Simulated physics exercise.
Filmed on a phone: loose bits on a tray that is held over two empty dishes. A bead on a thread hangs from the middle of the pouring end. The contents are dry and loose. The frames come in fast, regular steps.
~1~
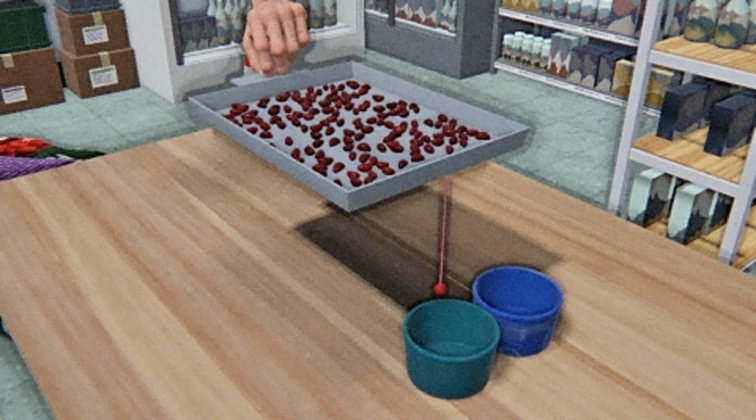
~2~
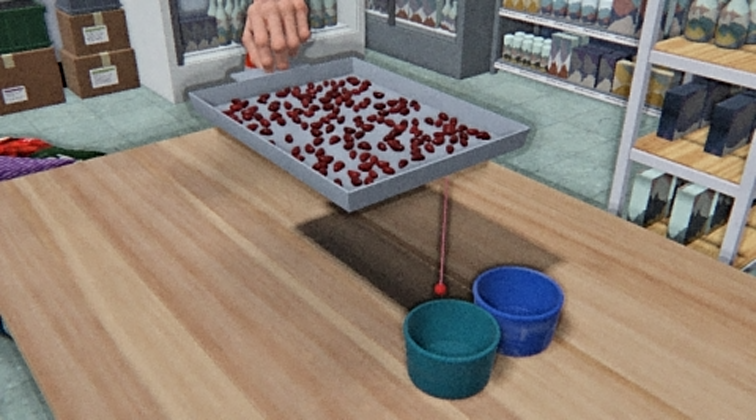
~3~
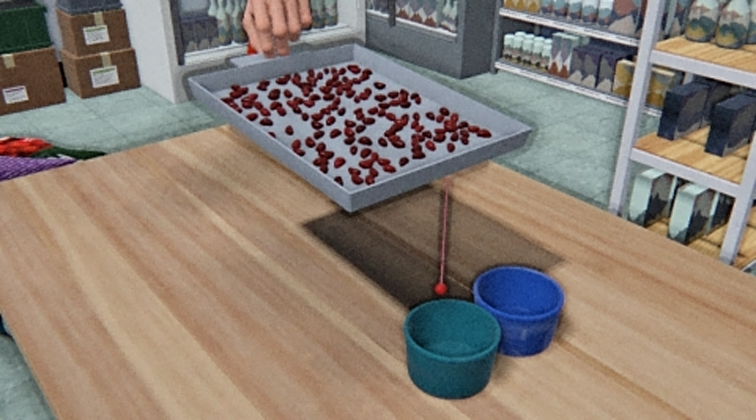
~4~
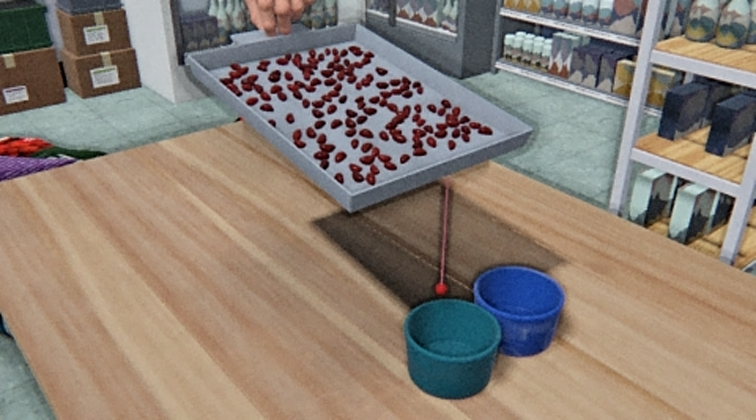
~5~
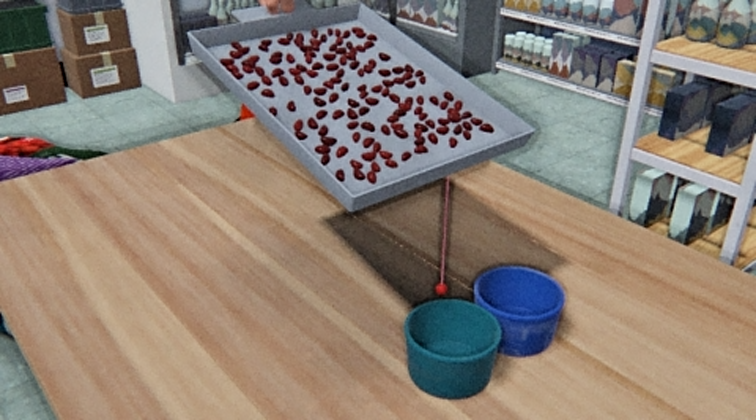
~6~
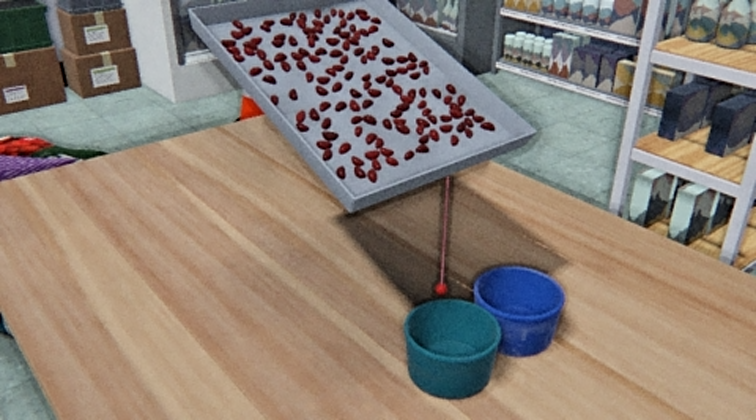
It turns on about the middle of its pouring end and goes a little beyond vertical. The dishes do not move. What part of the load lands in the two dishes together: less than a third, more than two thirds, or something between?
The two hold from one third to two thirds of the load.
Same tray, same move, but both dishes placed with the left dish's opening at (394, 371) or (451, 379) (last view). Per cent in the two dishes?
About 60 and 50 per cent.
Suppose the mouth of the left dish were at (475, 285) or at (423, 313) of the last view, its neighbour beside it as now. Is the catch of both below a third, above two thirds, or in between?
At the first place under a third, at the second under a third.
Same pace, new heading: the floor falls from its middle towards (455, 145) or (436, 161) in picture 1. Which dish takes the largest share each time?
The first try: Right. The second: The right dish.
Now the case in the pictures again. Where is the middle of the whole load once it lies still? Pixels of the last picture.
At about (474, 381).
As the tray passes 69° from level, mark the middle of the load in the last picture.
Around (444, 164).
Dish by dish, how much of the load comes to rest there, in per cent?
About: Left dish 30, right dish 20 per cent.
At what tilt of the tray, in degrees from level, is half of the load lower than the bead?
At about 115°.
Just after the last frame, tray tipped steeply; the larger part on the tray; about a tenth in the air.
A moment on, tray tipped past a quarter turn; roughly a third on the tray; about a tenth in the left dish; just a few in the right dish; roughly a quarter outside both; roughly a quarter in the air.
Further on, tray tipped past a quarter turn; roughly a quarter in the left dish; about a tenth in the right dish; roughly half outside both.
When it is over, tray tipped past a quarter turn; roughly a quarter in the left dish; about a tenth in the right dish; roughly half outside both.
